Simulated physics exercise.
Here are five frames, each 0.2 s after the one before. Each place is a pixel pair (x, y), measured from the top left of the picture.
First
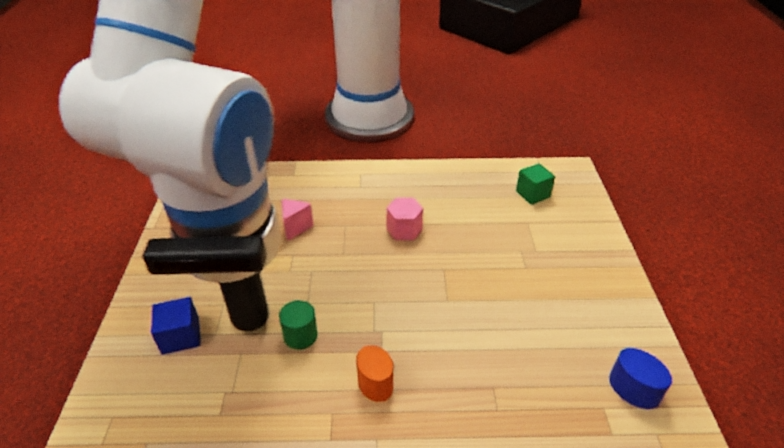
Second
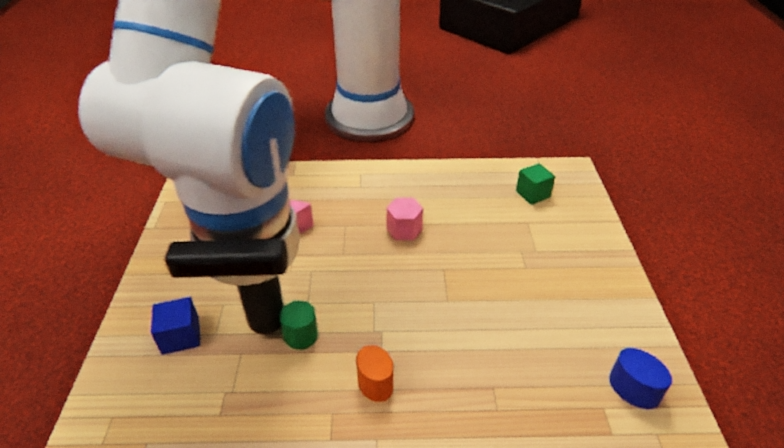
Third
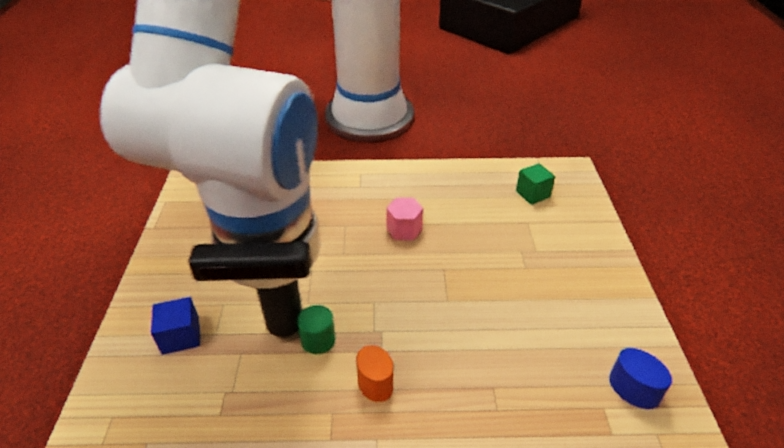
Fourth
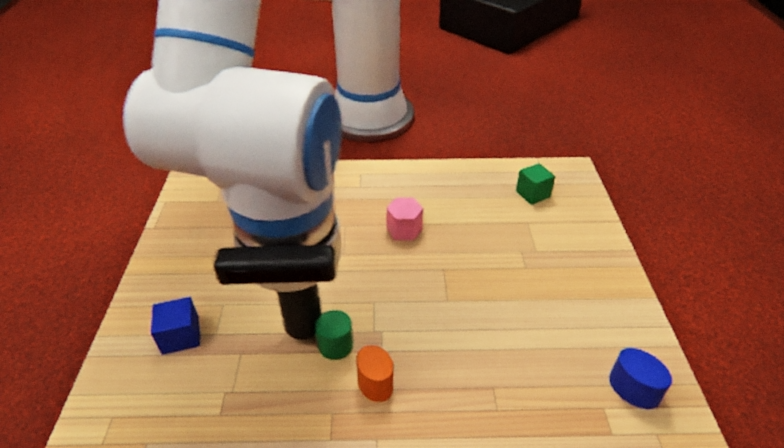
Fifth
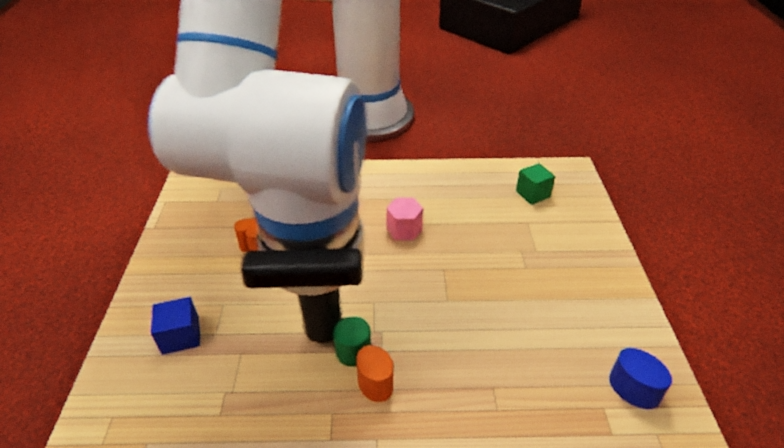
A white robot arm with a black rod moved right across a wooden board scattered with coloured blocks, met the green round block and pushed it right, close up to an orange one.
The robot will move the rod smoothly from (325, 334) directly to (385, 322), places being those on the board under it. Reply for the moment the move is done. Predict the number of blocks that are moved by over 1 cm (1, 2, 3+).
The push moves one block more than 1 cm.
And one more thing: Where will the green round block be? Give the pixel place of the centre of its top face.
My prediction: (378, 333).
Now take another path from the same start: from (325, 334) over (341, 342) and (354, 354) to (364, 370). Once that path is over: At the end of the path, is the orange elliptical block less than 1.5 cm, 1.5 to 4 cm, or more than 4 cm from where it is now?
Net shift: 1.5 to 4 cm.
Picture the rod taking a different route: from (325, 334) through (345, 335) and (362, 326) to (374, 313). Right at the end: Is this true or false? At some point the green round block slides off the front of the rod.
That is true.
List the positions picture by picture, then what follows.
In the first frame, rod's lower end at (250, 316); green round block at (297, 313); orange elliptical block at (375, 362).
In the second frame, rod at (267, 319); blocks still.
In the third frame, rod at (285, 321); green round block at (315, 318).
In the fourth frame, rod at (304, 324); green round block at (333, 324).
In the fifth frame, rod at (324, 327); green round block at (352, 330); orange elliptical block at (375, 362).
On the path given first. Halfway along, rod at (355, 321); green round block at (371, 333); orange elliptical block at (377, 366).
At the end, rod at (385, 315); green round block at (378, 333); orange elliptical block at (377, 366).
